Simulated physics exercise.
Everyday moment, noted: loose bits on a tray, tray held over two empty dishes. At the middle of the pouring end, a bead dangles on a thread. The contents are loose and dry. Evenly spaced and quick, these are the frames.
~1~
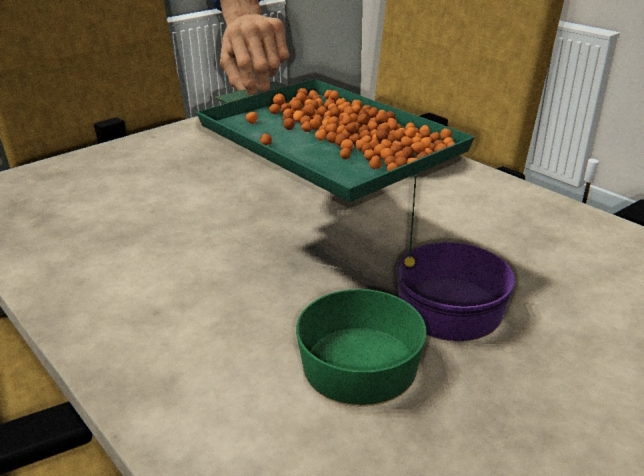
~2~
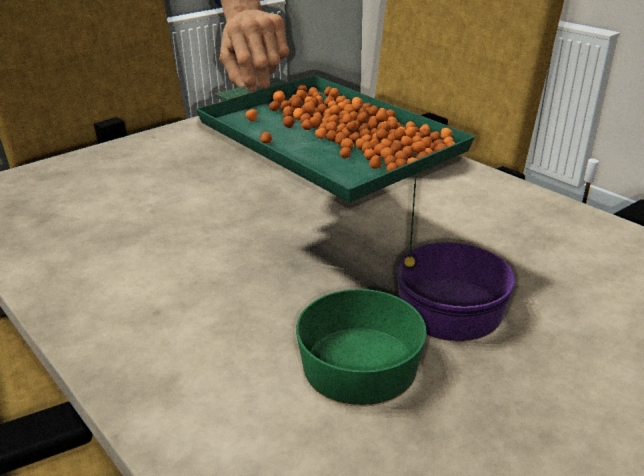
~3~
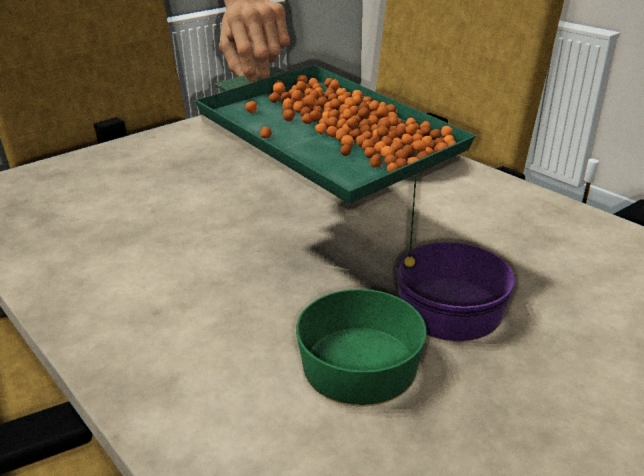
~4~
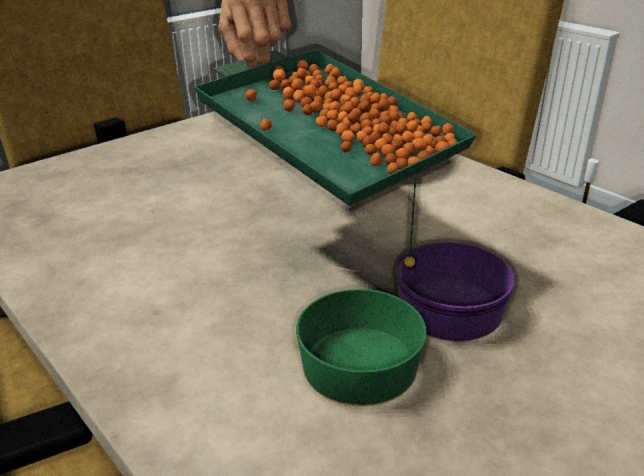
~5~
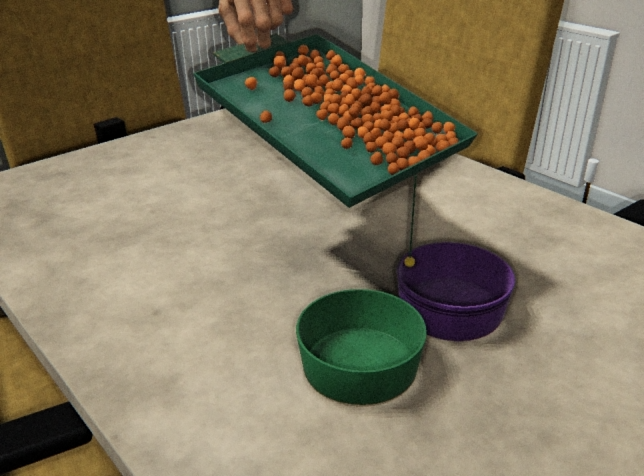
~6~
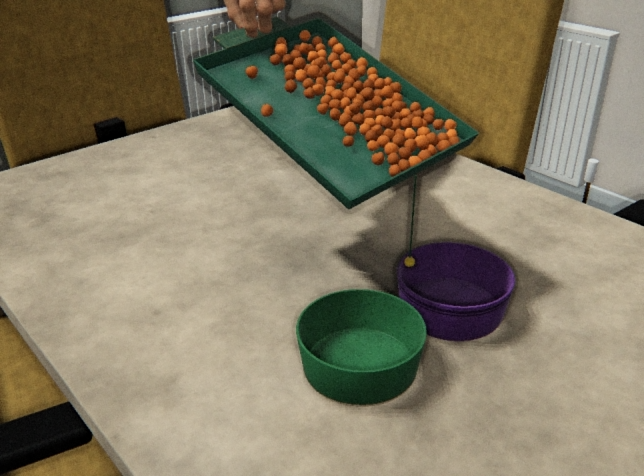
On a stone-topped table, a green tray of small orange balls is held above an empty green dish and an empty purple one, a bead dangling on a thread. A hand at the far end rises, lifting that end steadily, and the tray slopes more steeply toward its near left corner.
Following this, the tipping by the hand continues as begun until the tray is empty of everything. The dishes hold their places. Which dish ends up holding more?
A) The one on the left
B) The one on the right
Answer: A.
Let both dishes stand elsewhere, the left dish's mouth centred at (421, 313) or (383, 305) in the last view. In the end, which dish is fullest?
Try 1: The left-side dish; try 2: The left-side dish.
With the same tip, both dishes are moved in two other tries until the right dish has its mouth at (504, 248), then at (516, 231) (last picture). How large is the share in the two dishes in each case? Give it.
It would be roughly 60 per cent in the first placement and roughly 30 per cent in the second.
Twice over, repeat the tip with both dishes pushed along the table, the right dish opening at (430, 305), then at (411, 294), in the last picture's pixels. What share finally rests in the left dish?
About 10% on the first try and 10% on the second.
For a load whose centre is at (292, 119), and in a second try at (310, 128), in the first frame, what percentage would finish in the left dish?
You'd get 70 % the first time and 50 % the second.
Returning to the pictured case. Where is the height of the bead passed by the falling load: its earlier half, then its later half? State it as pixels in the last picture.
Near (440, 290) to start, and near (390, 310) afterwards.
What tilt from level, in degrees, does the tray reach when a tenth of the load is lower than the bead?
It is at around 100 degrees.
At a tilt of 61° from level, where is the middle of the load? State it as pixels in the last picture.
(387, 127).
Shortly afterwards, tray tipped steeply; all but a few on the tray; a little in the air.
Next, tray tipped right over; the bulk on the tray; a little in the left dish; only a few in the right dish; only a few outside both; only a few in the air.
Some moments later, tray tipped past a quarter turn; near half in the left dish; near a quarter in the right dish; near a quarter outside both.
In the end, tray tipped past a quarter turn; near half in the left dish; near a quarter in the right dish; near a quarter outside both.
